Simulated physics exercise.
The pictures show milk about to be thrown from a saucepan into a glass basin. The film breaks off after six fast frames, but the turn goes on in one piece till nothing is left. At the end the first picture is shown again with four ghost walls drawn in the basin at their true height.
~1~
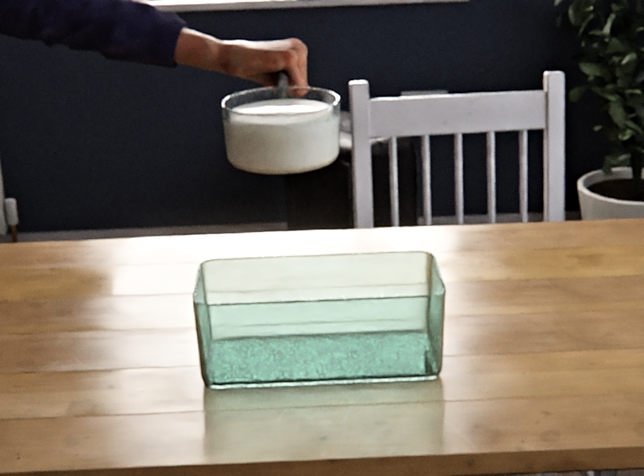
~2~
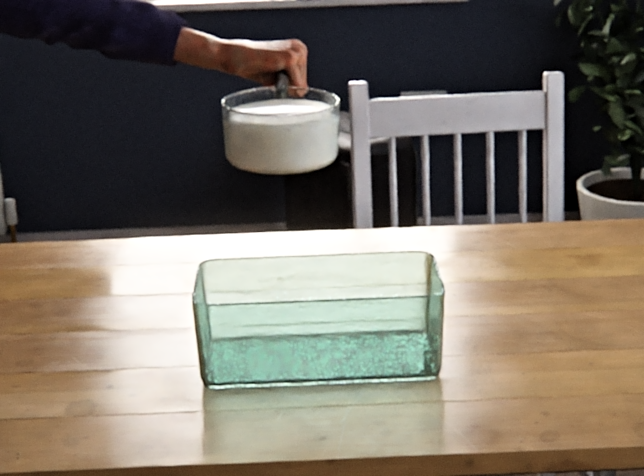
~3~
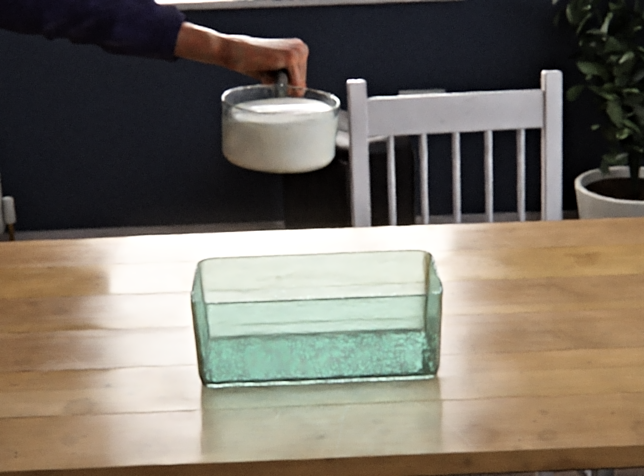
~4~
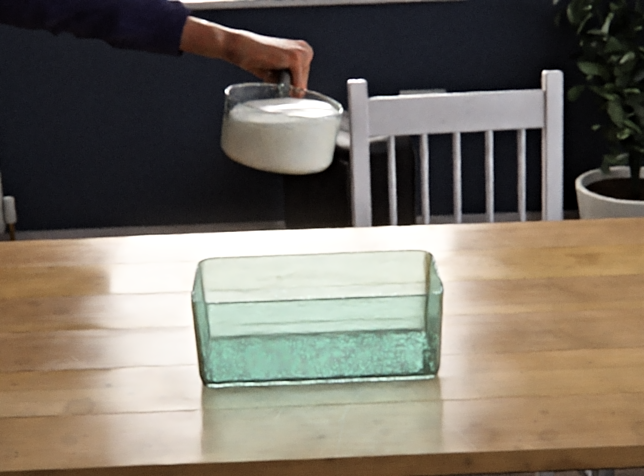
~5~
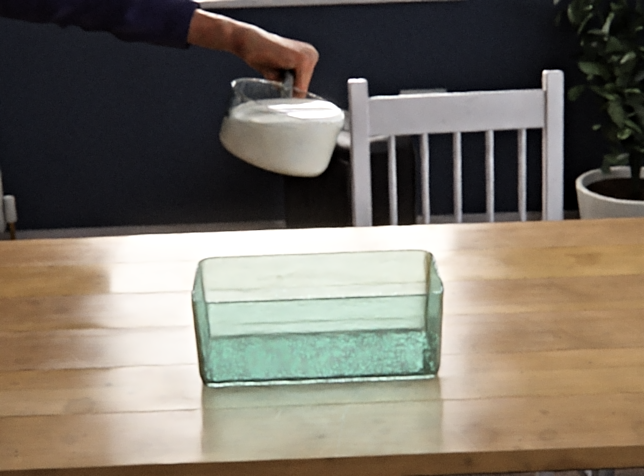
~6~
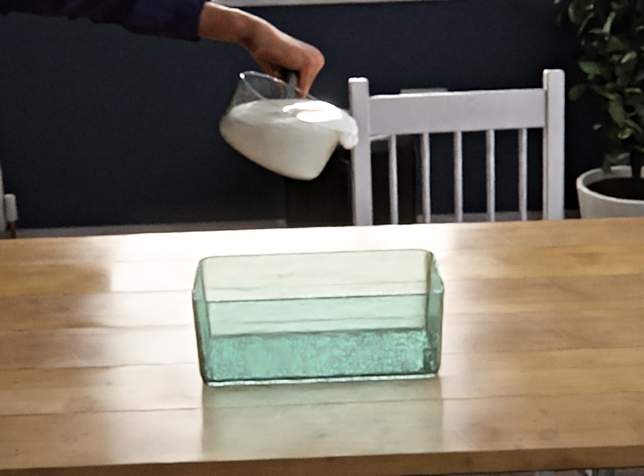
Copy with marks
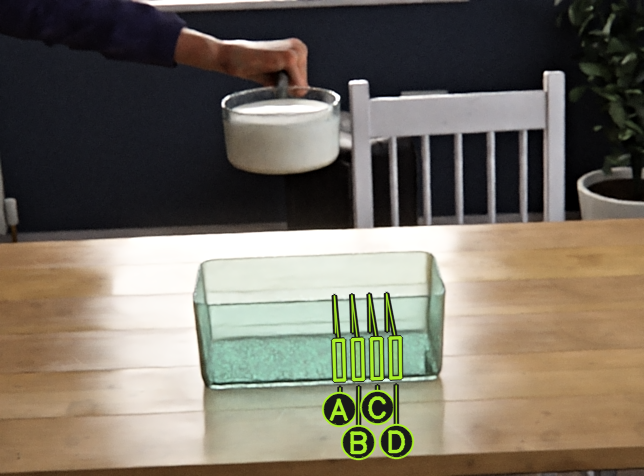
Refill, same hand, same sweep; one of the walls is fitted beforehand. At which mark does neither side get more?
Take D.
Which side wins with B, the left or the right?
The right one.
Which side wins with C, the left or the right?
The right side.
In lime, A at (340, 387); B at (358, 386); C at (377, 385); D at (396, 385).
With A, about 14 % ends left of the wall and 84 % right of it.
With B, about 18 % ends left of the wall and 81 % right of it.
With C, about 31 % ends left of the wall and 68 % right of it.
With D, about 47 % ends left of the wall and 52 % right of it.
